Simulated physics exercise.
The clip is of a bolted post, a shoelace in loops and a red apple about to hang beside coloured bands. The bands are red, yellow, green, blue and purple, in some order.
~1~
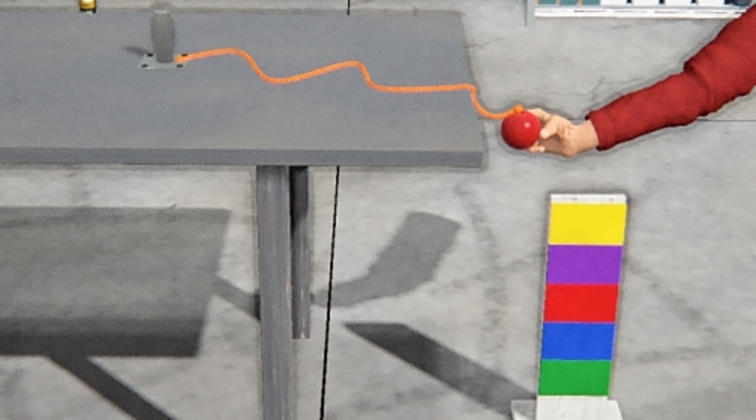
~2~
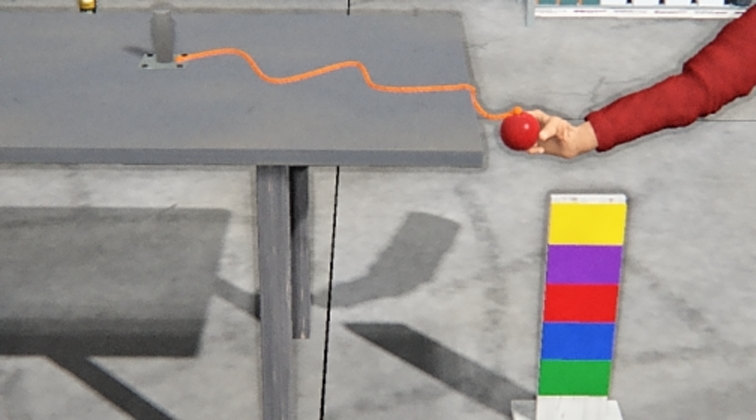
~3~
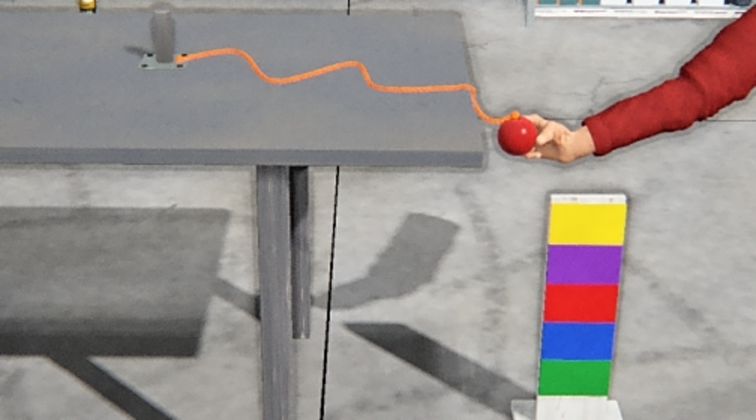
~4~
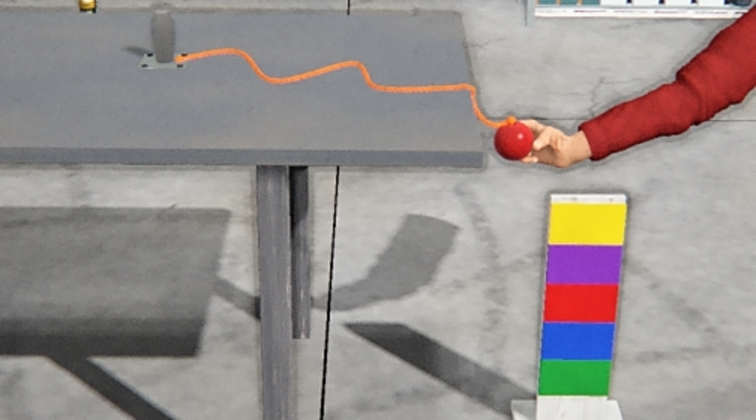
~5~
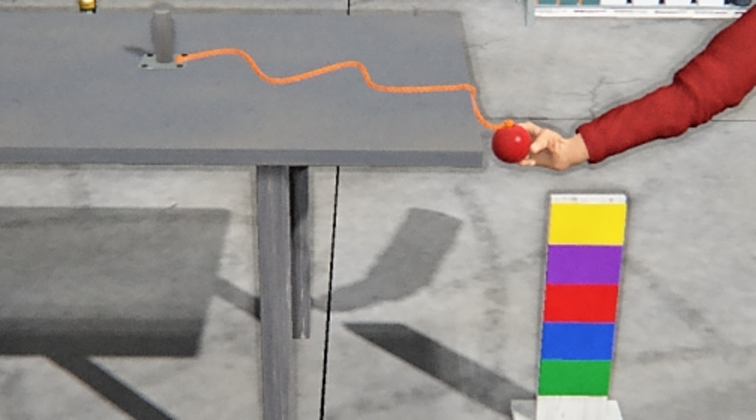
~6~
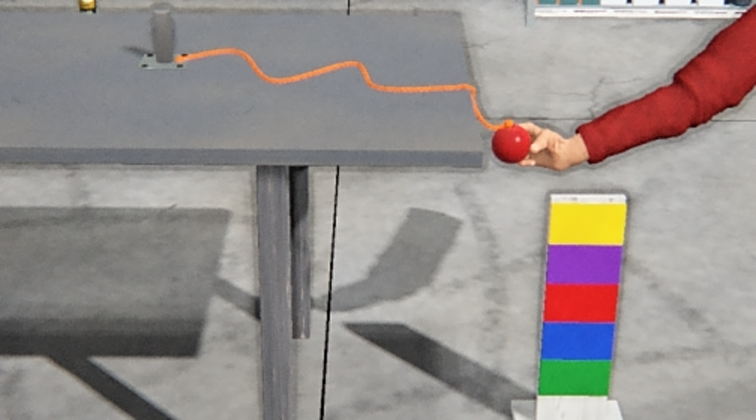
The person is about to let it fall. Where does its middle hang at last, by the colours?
The red one.
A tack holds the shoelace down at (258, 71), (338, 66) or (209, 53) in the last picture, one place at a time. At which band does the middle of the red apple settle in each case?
It would be purple; yellow; red.
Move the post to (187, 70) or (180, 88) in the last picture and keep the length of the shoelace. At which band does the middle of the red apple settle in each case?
Taking them in turn: Blue; blue.
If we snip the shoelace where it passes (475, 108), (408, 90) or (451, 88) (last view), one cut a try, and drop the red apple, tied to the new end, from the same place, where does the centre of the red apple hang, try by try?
About (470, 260), (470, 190) and (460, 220).
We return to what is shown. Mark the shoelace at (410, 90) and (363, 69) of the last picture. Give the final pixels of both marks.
The first at (467, 166), the second at (465, 80).
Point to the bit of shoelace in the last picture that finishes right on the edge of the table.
Near (364, 71).
Soon after, apple near (441, 264); level with purple.
After that, apple near (484, 292); level with red.
In the end, apple near (464, 296); level with red. The shoelace holds its middle at red.
